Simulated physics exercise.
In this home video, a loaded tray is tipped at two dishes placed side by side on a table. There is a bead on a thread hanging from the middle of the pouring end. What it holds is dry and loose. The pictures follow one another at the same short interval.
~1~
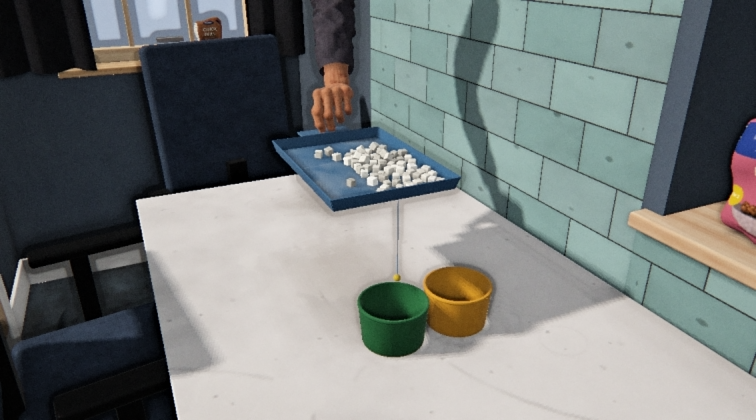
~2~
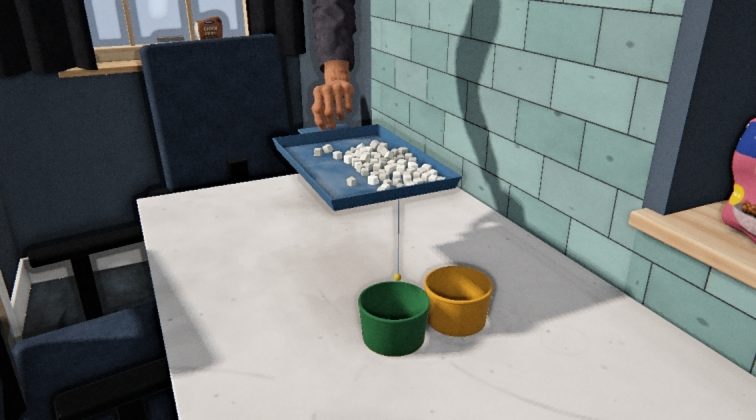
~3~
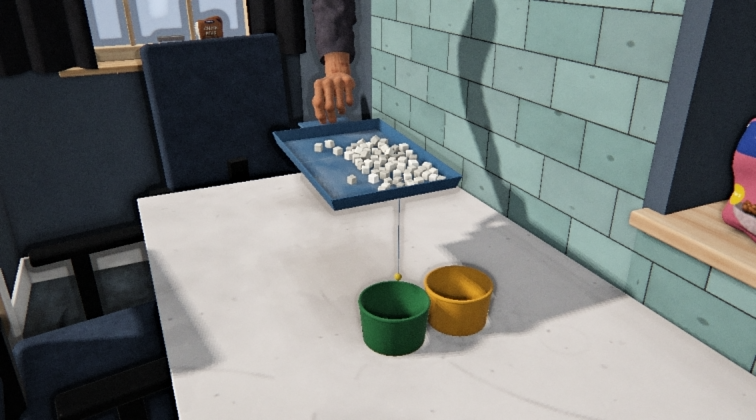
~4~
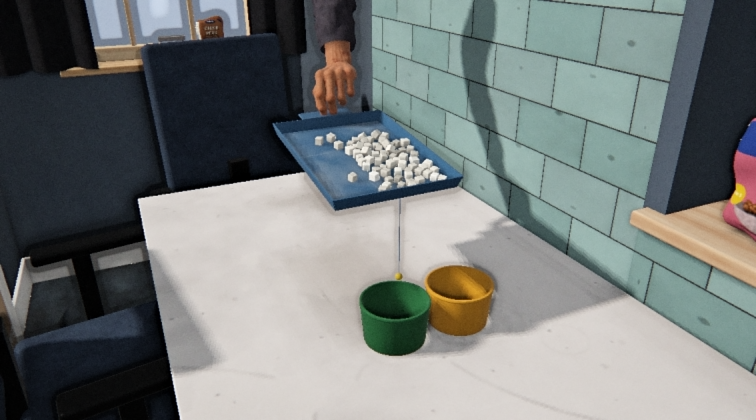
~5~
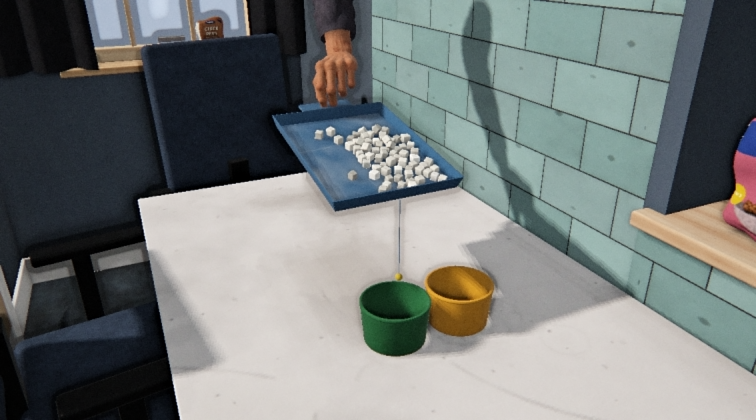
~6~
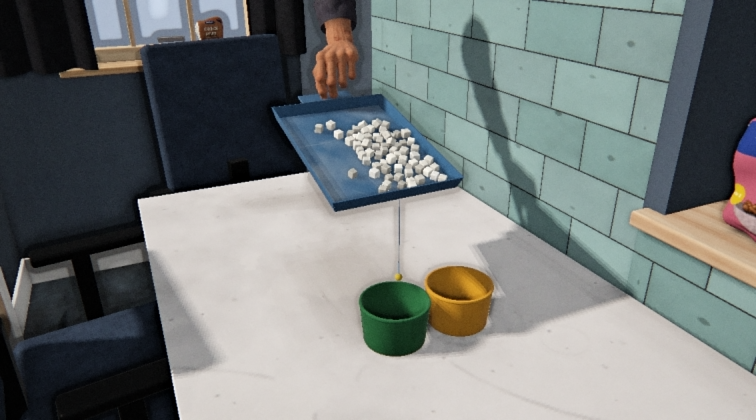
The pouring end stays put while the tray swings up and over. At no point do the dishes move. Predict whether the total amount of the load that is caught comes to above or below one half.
Well, most of it stays out of the dishes by the end.
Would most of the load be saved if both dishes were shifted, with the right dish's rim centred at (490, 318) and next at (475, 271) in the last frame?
The first try: The smaller part. The second: Not half.
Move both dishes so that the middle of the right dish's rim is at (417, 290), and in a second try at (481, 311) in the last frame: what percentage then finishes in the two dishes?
Roughly 30% the first time and 50% the second time.
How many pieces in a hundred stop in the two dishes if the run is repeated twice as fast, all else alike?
That comes to about 40 in every hundred.
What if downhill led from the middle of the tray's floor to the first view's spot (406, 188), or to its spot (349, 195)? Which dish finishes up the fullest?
In the first case it's the one on the right, in the second the one on the left.
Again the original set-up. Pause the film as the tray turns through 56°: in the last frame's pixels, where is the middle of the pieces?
Somewhere around pixel (407, 171) in the last picture.
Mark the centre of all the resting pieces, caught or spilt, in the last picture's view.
Somewhere close to (431, 363) in the last picture.
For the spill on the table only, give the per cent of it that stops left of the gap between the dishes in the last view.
Roughly 40 percent.
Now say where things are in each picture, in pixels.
The first frame shows corners of the pouring end (333, 198) and (456, 176), level; middle of the load (381, 166), sugar cubes; left dish (409, 335); right dish (475, 315); bead on its thread (397, 278).
The second frame shows corners of the pouring end (334, 198) and (456, 175), level; middle of the load (382, 165).
The third frame shows corners of the pouring end (334, 197) and (457, 175), tipped barely, level across its low end; middle of the load (382, 162).
The fourth frame shows corners of the pouring end (335, 198) and (458, 175), tipped a little, level across its low end; middle of the load (383, 158).
The fifth frame shows corners of the pouring end (336, 199) and (458, 175), tipped a little, level across its low end; middle of the load (384, 155).
The sixth frame shows corners of the pouring end (336, 200) and (458, 176), tipped a little, level across its low end; middle of the load (384, 151); left dish (411, 334); right dish (476, 315).
Just after the last frame, tray tipped steeply; almost all on the tray; just a few outside both.
A moment on, tray tipped right over; almost all on the tray; just a few outside both; just a few in the air.
Further on, tray tipped past a quarter turn; roughly a quarter in the left dish; about a tenth in the right dish; roughly two thirds outside both.
When it is over, tray tipped past a quarter turn; roughly a quarter in the left dish; about a tenth in the right dish; roughly two thirds outside both.
